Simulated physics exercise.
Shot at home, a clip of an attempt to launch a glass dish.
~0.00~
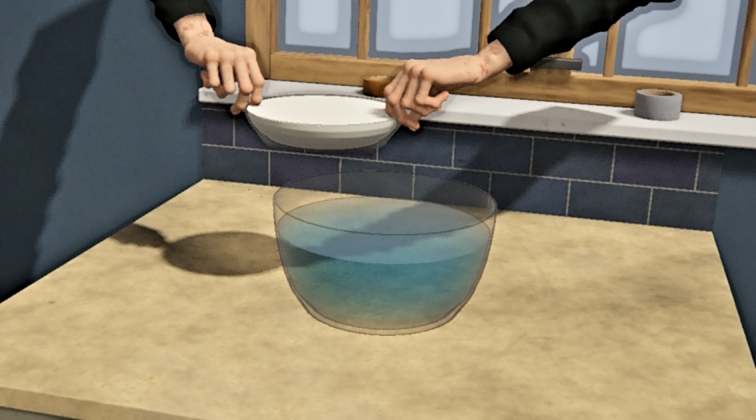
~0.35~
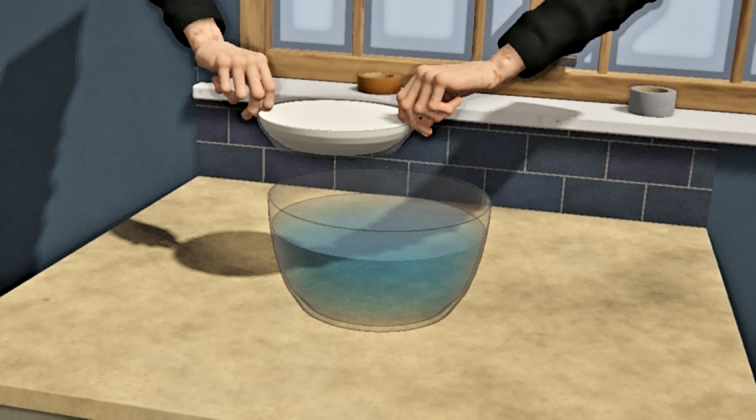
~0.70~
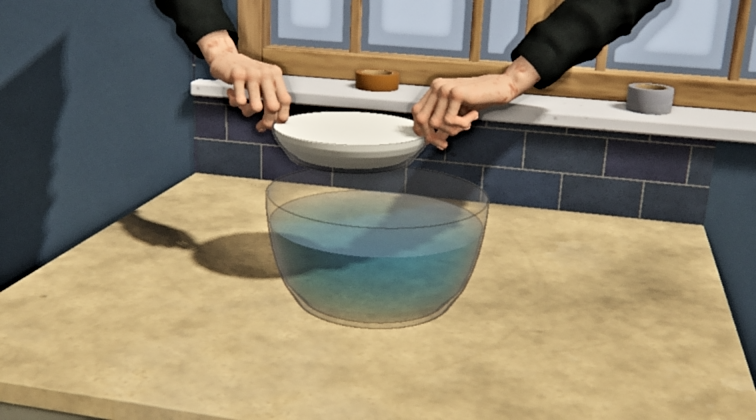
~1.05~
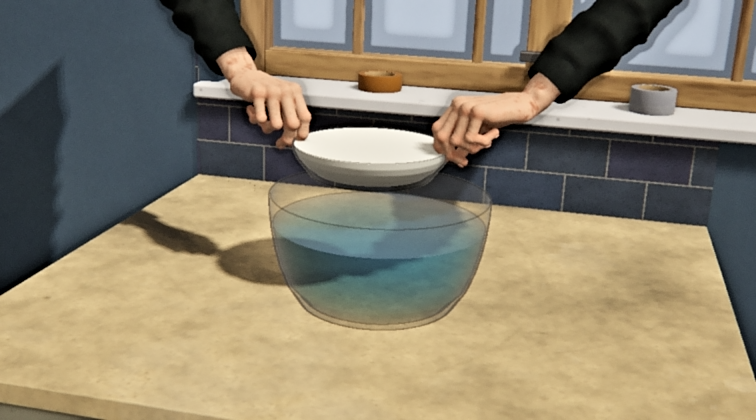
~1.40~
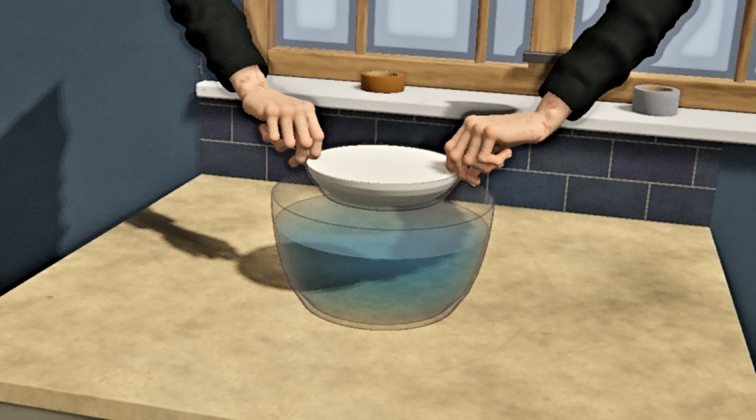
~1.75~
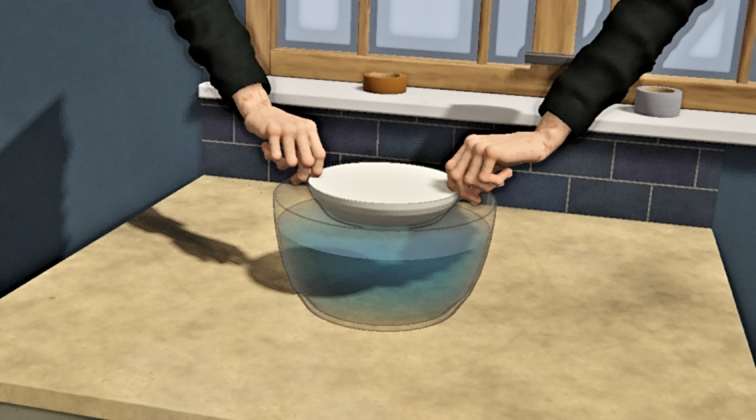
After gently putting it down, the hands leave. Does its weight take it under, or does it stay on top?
It heads for the bottom.
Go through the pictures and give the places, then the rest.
The first frame shows dish (325, 122) nearly full; above the big tub.
The second frame shows dish nearly full, surface at (337, 115); coming down.
The third frame shows dish (352, 140) nearly full; lower.
The fourth frame shows dish nearly full, surface at (372, 145); lower still.
The fifth frame shows dish (384, 176) nearly full; close to the surface.
The sixth frame shows dish nearly full, surface at (386, 182); just over the surface.
After 2.2 s, the dish dips into the water.
After 2.8 s, water pours in over its rim.
After 5.0 s, the dish lies on the bottom.
